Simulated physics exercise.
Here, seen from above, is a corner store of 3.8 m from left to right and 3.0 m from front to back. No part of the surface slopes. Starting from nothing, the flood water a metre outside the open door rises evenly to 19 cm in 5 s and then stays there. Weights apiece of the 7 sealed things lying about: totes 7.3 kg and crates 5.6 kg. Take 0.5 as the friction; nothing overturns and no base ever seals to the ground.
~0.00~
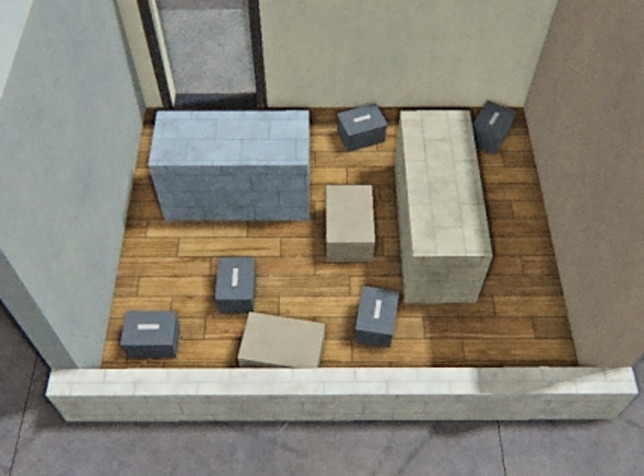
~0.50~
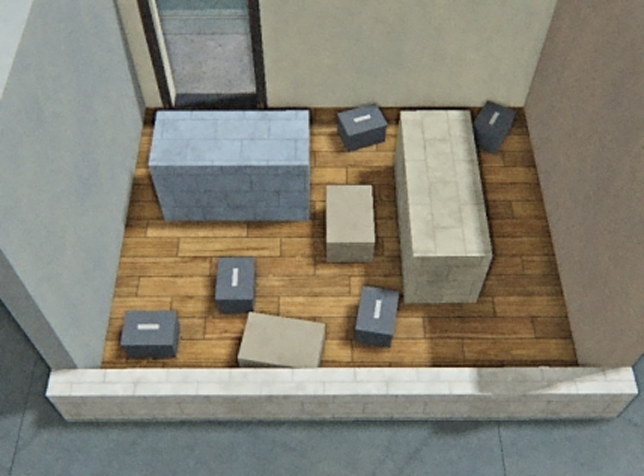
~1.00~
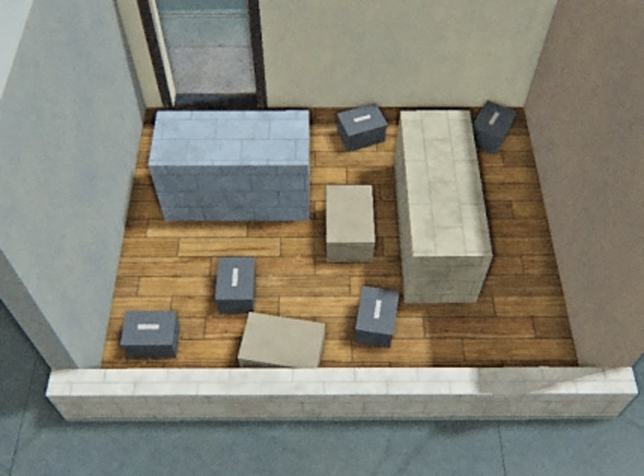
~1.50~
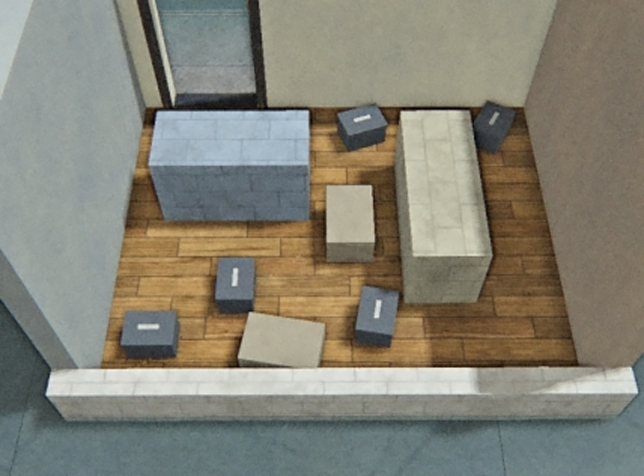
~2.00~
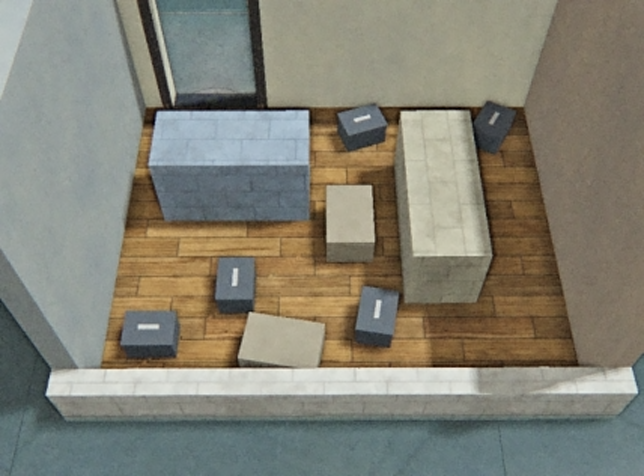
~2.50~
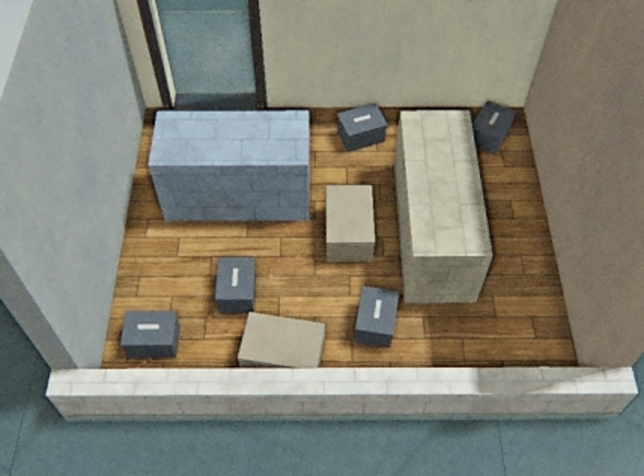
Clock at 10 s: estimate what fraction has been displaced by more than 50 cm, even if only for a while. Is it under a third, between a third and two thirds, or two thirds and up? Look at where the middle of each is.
It is between a third and two thirds.
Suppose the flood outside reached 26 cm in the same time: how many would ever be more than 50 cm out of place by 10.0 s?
Under that setup the answer is 5.
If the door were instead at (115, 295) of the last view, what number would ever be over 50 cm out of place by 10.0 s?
Then it comes to 5.
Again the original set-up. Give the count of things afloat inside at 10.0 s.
Count at that moment: 2.
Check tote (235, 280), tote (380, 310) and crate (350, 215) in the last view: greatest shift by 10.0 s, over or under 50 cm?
Order as asked - a smaller shift, a smaller shift, a smaller shift.
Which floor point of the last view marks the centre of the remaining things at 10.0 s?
That lands at roughly (374, 293).
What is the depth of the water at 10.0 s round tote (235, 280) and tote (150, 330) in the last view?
About 4 and 5 cm.
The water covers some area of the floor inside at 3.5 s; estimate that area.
About 1.0 m2 is covered.
After 3.5 s 0 of 7 are over 50 cm from their spots; 0 afloat.
After 4.5 s 0 of 7 are over 50 cm from their spots; 0 afloat.
After 7.0 s 0 of 7 are over 50 cm from their spots; 0 afloat.
After 10.0 s 3 of 7 are over 50 cm from their spots, and 3 have been at some point; 2 afloat.
